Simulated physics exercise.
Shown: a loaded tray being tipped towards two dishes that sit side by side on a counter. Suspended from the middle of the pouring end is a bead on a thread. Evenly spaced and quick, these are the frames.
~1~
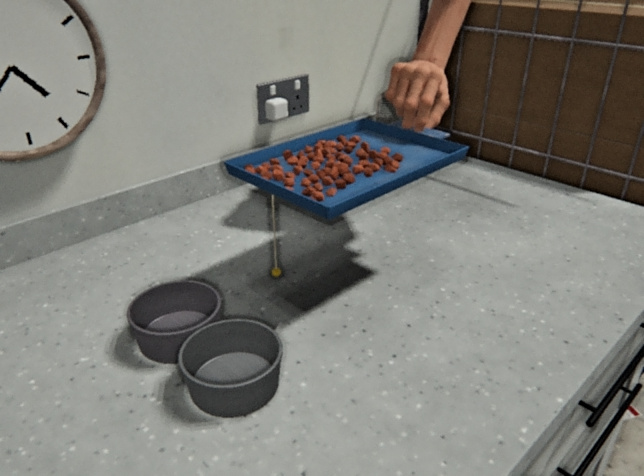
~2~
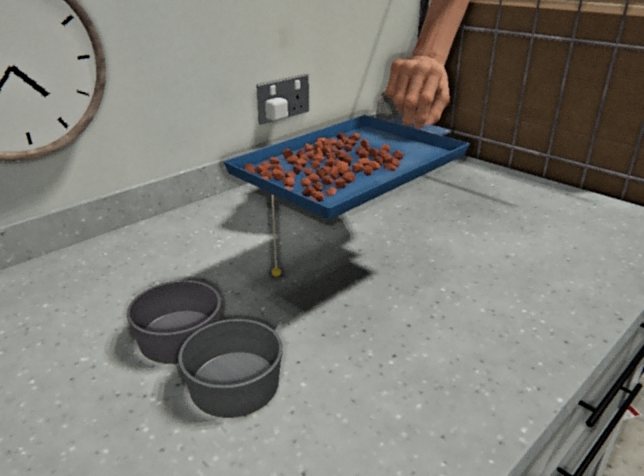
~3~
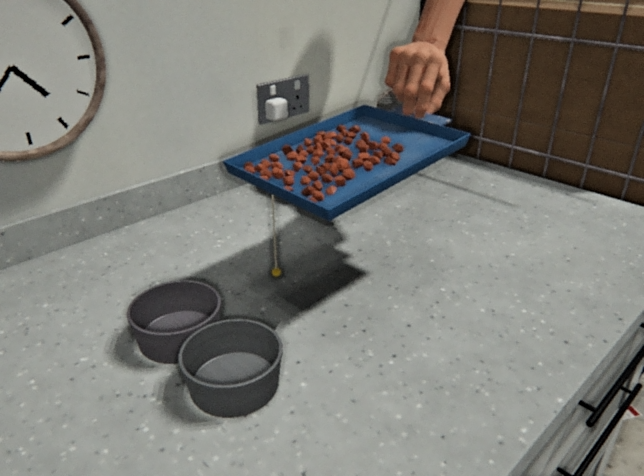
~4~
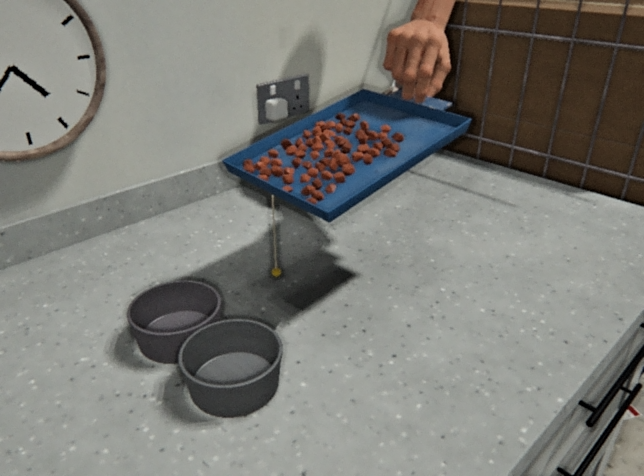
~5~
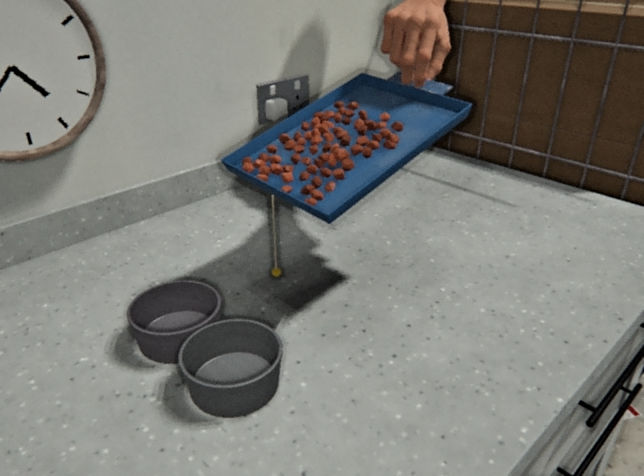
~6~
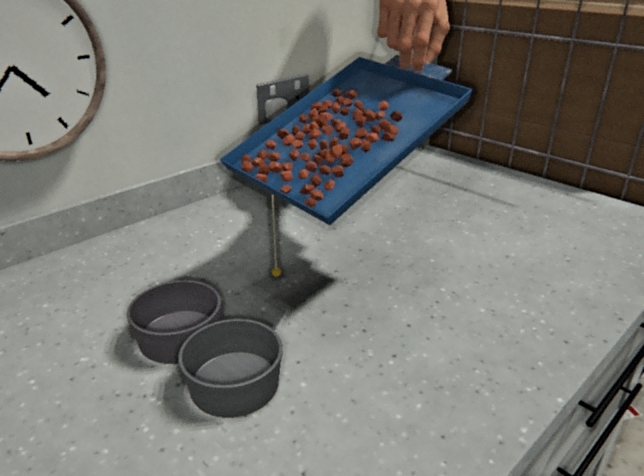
On a speckled grey counter below a wall clock, a hand holds a blue tray of reddish-brown bits almost level, with two dark round dishes side by side and a bead hanging on a thread. The hand gradually raises the far end, tilting the tray clearly towards its near right corner.
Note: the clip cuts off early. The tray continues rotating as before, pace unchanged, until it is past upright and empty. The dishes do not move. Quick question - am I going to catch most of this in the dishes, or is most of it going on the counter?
I'd say the dishes miss most of it, honestly.
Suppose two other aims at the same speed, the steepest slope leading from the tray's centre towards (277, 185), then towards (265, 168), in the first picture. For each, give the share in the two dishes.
About 10 %, then 0 %.
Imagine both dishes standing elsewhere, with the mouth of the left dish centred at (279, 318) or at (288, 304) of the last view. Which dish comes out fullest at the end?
In turn: The left-hand dish; the dish on the left.
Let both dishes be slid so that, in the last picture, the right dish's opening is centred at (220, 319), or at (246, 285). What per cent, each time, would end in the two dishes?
In the first position around 30 percent, in the second around 20 percent.
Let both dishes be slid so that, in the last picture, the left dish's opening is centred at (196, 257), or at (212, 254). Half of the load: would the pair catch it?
Earlier try a minority share, later try a minority share.
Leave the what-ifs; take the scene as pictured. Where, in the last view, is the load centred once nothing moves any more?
Centre at rest: Close to (278, 346).
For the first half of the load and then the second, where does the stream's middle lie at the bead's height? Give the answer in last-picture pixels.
Near (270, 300) and later near (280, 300).
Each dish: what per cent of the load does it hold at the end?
Left about 10, right about 0 in a hundred.
Soon after the last picture, tray tipped steeply; nearly all on the tray; a stray few in the air.
A little later, tray tipped past a quarter turn; about a quarter on the tray; a stray few in the right dish; a stray few in the left dish; about half outside both; about a quarter in the air.
Later still, tray tipped past a quarter turn; a stray few in the right dish; a small part in the left dish; nearly all outside both.
At rest, tray tipped past a quarter turn; a stray few in the right dish; a small part in the left dish; nearly all outside both.
